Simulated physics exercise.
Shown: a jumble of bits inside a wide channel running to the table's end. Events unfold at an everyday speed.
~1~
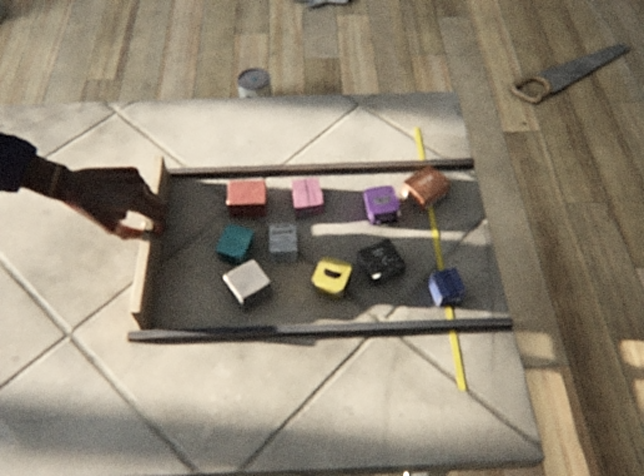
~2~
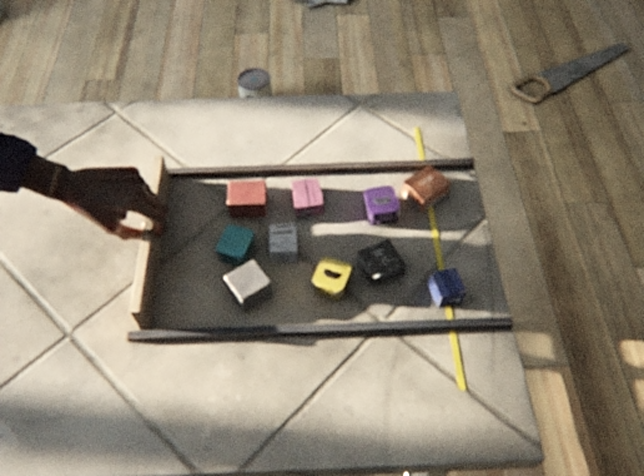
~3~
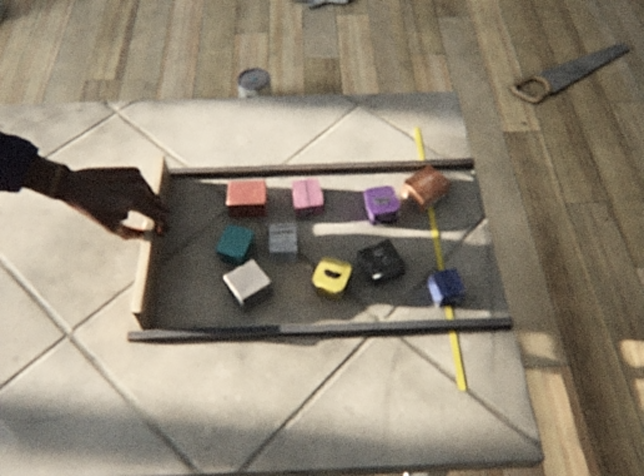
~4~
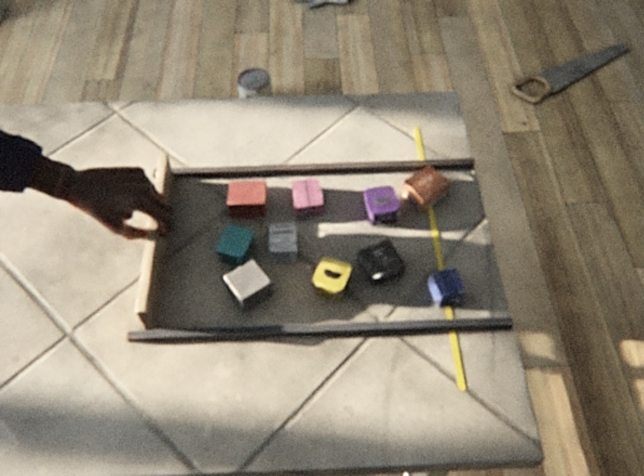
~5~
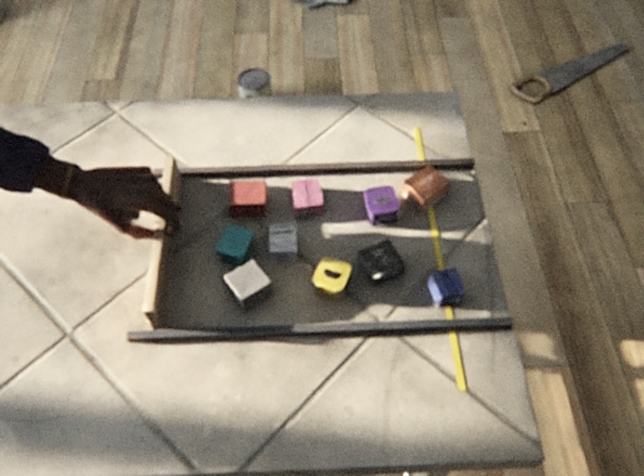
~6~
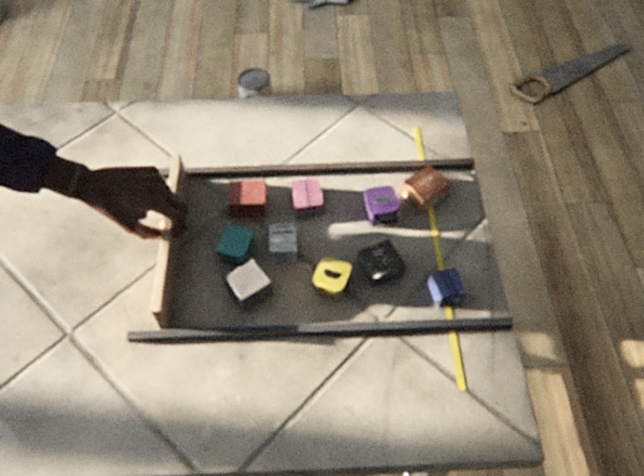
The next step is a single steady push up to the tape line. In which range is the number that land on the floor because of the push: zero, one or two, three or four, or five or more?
I reckon the number that spills over the end lands at three or four.
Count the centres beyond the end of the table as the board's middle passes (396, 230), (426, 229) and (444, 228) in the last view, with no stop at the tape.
0; 3; 4.
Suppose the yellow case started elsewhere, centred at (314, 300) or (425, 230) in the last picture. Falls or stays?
In the two tries the yellow case is not knocked off and ends up below, in that order.
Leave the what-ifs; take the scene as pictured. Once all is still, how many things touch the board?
Looks like 3 of them, all told.
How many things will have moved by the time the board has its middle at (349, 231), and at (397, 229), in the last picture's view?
First 9, after that 10.
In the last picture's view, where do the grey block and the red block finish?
Grey block at about (464, 287), red block at about (448, 192).
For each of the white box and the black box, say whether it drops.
White box keeps its place; black box is gone.
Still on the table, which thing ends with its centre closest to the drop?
That'd be the pink box, foremost of the lot.
Soon after, none off yet; blue box at rest near (447, 287); orange box at rest near (426, 188); purple case at rest near (381, 206).
At rest, the number that fall off is three or four; fallen, black box, purple case and orange box.
